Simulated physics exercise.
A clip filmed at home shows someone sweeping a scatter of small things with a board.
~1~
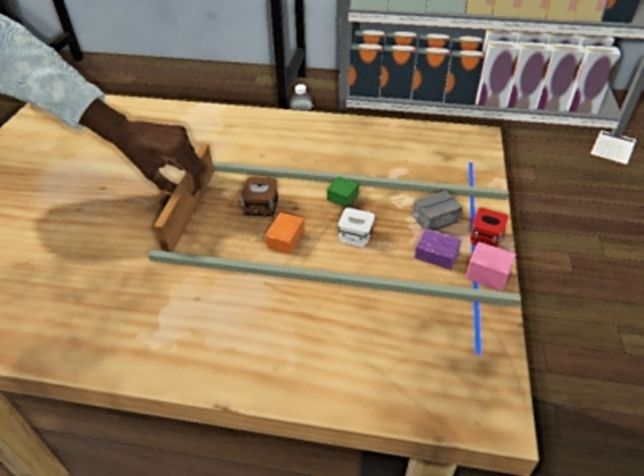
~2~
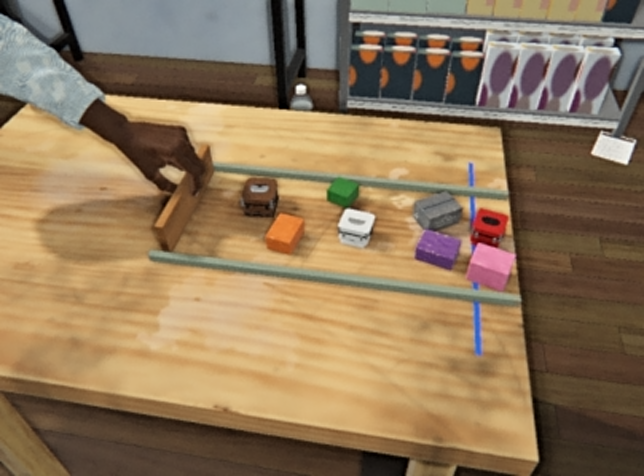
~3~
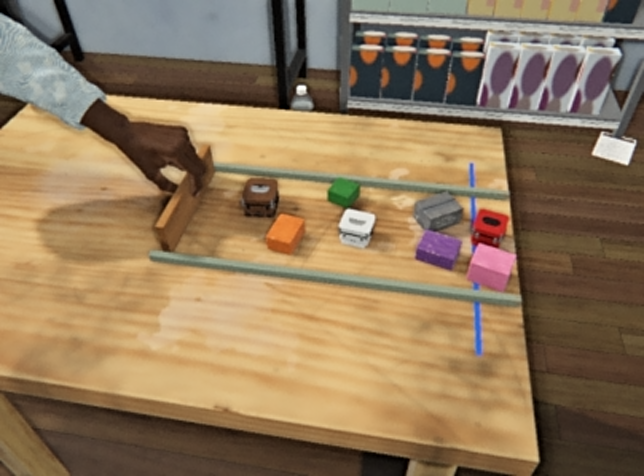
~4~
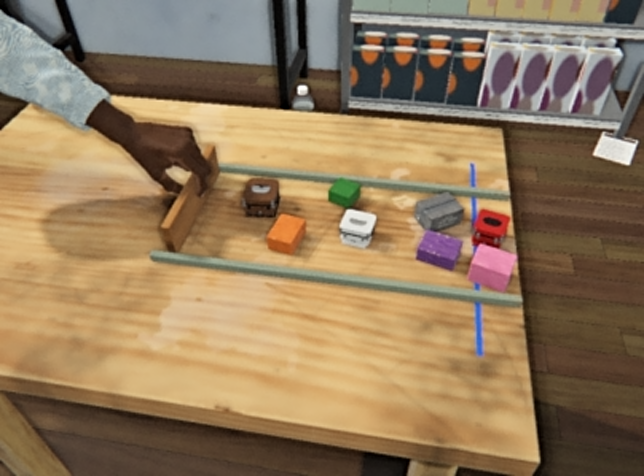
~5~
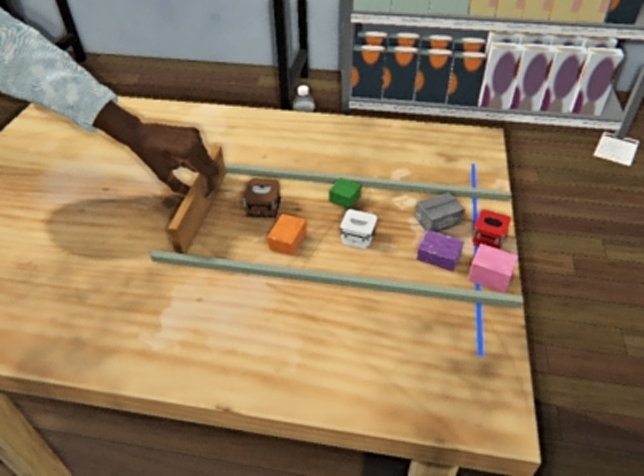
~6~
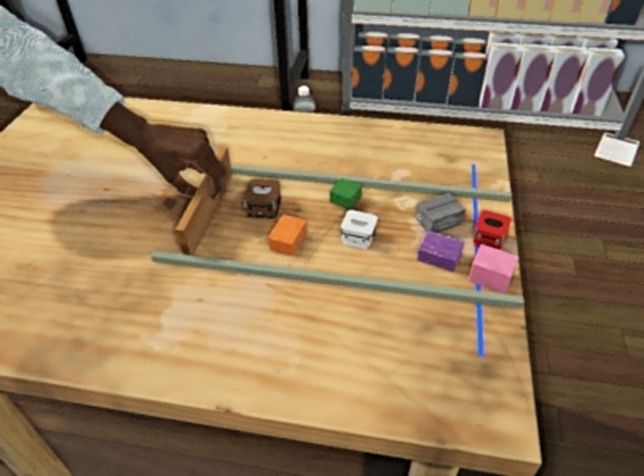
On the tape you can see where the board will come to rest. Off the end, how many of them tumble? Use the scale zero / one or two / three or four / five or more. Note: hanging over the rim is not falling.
On that scale it is five or more.
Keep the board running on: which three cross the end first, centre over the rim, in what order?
Earliest first - pink block, purple block, red case.
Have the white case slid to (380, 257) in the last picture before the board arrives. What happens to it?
Well, this time it stays in place.
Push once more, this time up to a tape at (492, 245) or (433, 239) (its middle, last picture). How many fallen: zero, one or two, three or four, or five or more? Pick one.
Taking the two tapes in that order, I'd say 5 or more and just one or two.
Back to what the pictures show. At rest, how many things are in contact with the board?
3 in contact.
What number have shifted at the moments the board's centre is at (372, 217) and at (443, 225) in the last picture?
Counting first: 5, next 8.
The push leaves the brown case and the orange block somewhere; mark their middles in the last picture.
Brown case at about (495, 224), orange block at about (493, 257).
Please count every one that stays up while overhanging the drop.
0 in all.
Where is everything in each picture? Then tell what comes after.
The first picture shows red case (488, 229); pink block (490, 266); purple block (438, 249); board (187, 196); tape (474, 241).
The second picture shows pink block (490, 267); brown case (261, 197).
The third picture shows purple block (438, 250); orange block (286, 234).
The fourth picture shows red case (490, 230); white case (358, 229).
The fifth picture shows pink block (493, 268); green block (345, 193).
The sixth picture shows red case (491, 231); pink block (493, 269); purple block (440, 251); board (207, 199); tape (477, 243).
A little later, none off yet; red case at rest near (491, 231); pink block at rest near (493, 269); purple block at rest near (440, 251).
Next, none off yet; red case moving near (500, 233); pink block tilted well over near (543, 292); purple block shifted about its own width near (504, 266).
When it is over, the number that fall off is five or more; down, white case, grey box, purple block, pink block and red case.
